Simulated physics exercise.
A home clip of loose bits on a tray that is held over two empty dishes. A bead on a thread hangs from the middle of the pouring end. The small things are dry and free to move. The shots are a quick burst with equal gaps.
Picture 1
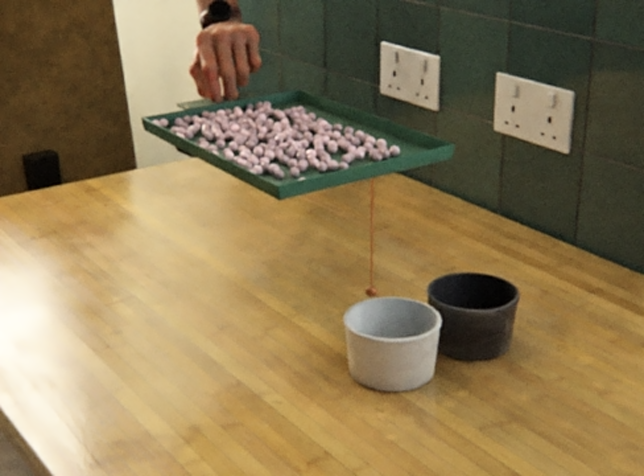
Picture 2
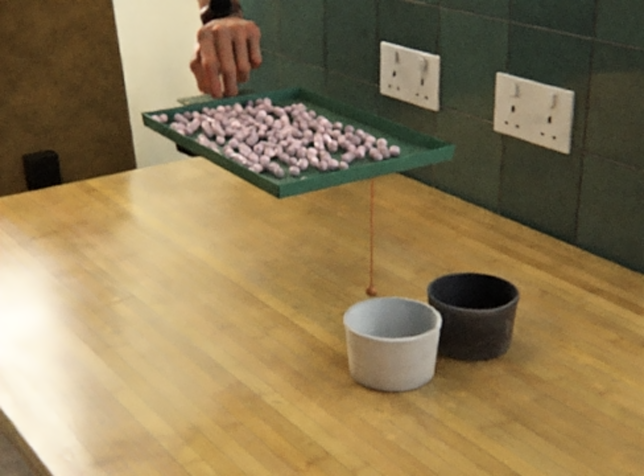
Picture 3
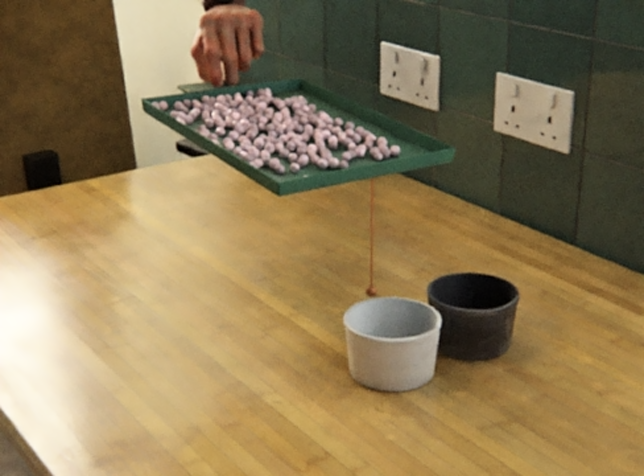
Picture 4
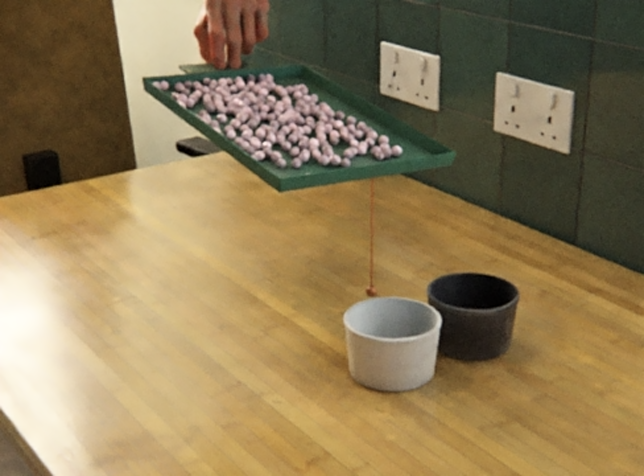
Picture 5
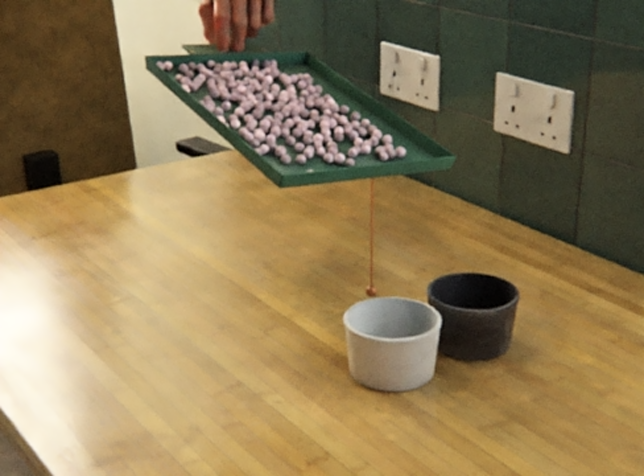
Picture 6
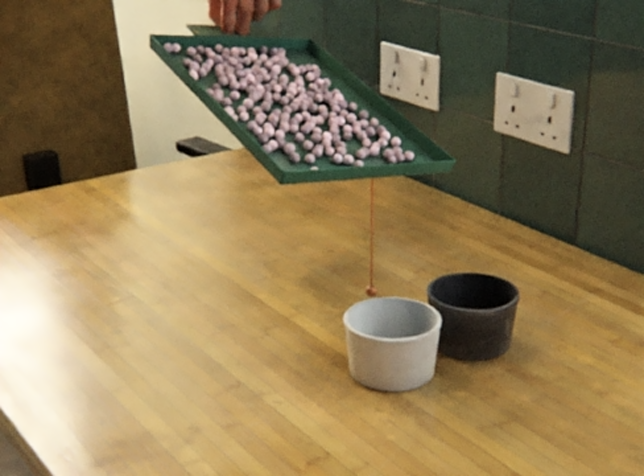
Green tray of small pinkish pearls being raised at its far end by a hand, above two empty bowls on a wooden worktop.
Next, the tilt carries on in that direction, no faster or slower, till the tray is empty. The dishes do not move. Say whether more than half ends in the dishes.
Caught overall: Over half.
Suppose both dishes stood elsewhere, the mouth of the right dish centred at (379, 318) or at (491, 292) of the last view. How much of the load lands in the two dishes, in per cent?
In turn 0 and 50 in a hundred.
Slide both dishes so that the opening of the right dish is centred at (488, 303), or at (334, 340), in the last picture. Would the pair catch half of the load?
One: Below a half. Two: Less than half.
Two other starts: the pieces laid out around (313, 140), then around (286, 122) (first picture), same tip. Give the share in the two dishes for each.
Near 80 % and 70 %.
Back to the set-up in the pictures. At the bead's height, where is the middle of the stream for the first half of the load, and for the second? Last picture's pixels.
Early half (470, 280), late half (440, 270).
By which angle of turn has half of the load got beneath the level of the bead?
At about 80°.
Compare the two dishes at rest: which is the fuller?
It is the right-hand dish.
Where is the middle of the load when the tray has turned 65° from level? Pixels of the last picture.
Roughly at (433, 174).
Soon, tray tipped steeply; about two thirds on the tray; a stray few in the left dish; about a quarter in the right dish; a small part outside both; about a quarter in the air.
A while on, tray tipped past a quarter turn; a stray few on the tray; a small part in the left dish; about two thirds in the right dish; about a quarter outside both; a small part in the air.
Towards the end, tray tipped past a quarter turn; a small part in the left dish; about two thirds in the right dish; about a third outside both.
Finally, tray tipped past a quarter turn; a small part in the left dish; about two thirds in the right dish; about a third outside both.
